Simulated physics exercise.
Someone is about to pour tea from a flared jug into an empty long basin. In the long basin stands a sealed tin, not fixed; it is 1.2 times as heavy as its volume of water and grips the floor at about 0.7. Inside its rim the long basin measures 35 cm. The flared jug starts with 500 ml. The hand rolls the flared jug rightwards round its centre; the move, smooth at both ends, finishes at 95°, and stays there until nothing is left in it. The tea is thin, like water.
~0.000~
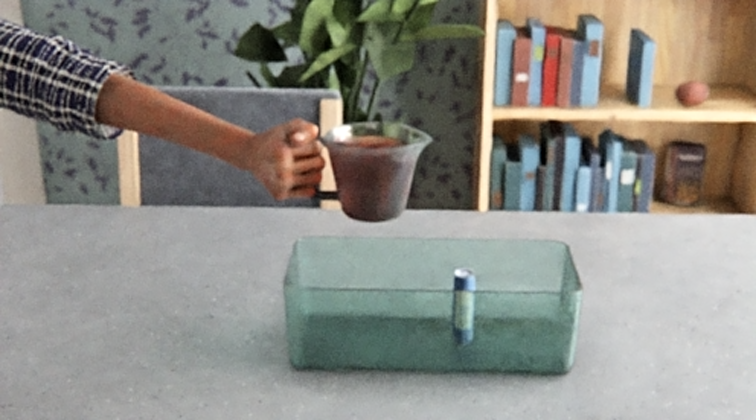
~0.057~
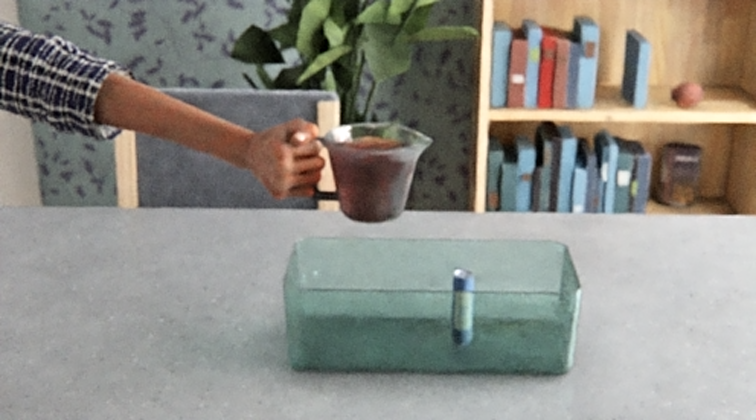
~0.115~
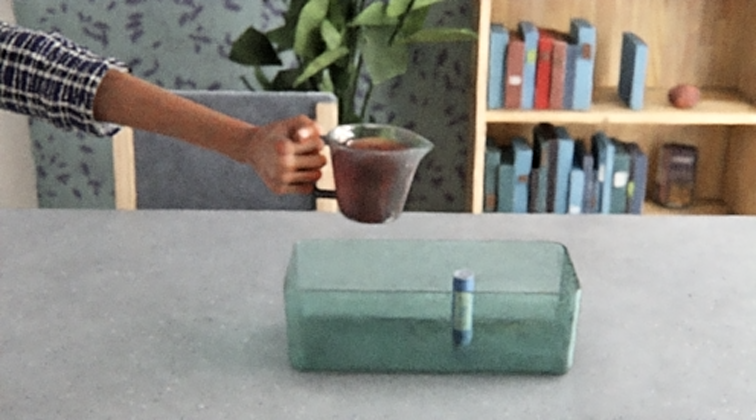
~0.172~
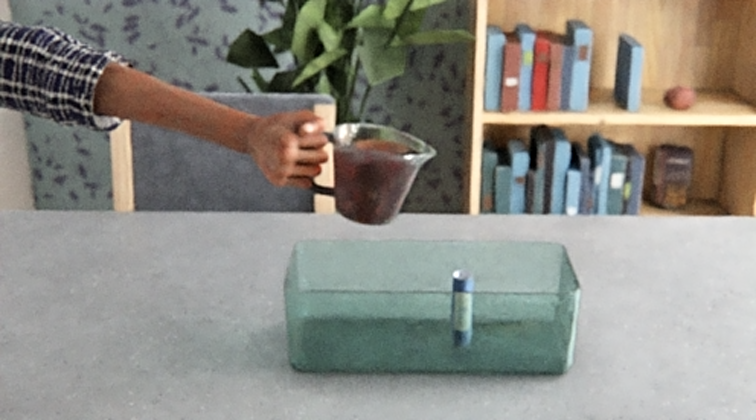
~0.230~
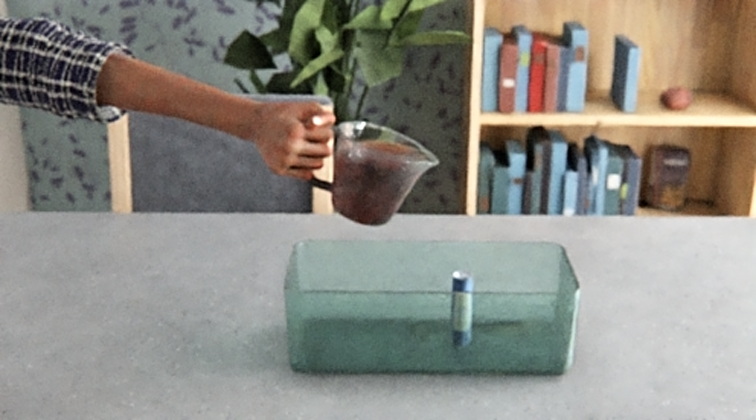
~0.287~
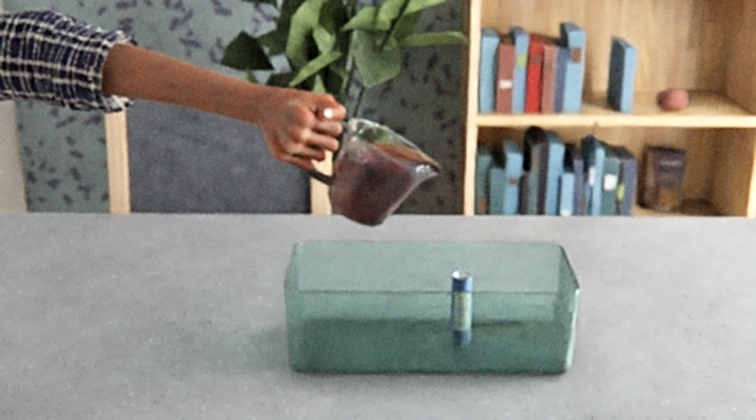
At a grey table in front of a bookshelf and a leafy plant, a hand held a jug of dark liquid above a long greenish basin, then slowly tilted it to the right.
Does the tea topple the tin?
The tin goes over.
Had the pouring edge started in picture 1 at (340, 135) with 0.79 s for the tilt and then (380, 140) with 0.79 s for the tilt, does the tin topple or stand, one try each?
First it remains upright; then it remains upright.
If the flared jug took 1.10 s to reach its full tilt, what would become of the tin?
Then it goes over.
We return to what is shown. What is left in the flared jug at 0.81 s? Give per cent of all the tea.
About 10 per cent.
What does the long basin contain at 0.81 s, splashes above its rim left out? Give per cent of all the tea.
About 82 per cent.
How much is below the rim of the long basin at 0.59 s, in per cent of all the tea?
Some 26 per cent.
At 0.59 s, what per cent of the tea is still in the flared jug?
Some 50 per cent.
Then, 0.59 s in, the tilt is 80° and 50 per cent is still to pour; the tin stands where it began.
Then, 0.81 s in, the tilt is 95° and 9 per cent is still to pour; the tin stands where it began.
Then, 1.04 s in, the tilt is 95° and 1 per cent is still to pour; the tin lies on its side.
Then, 1.29 s in, the tilt is 95° and 0 per cent is still to pour; the tin lies on its side.
Finally, the tin lies on its side.
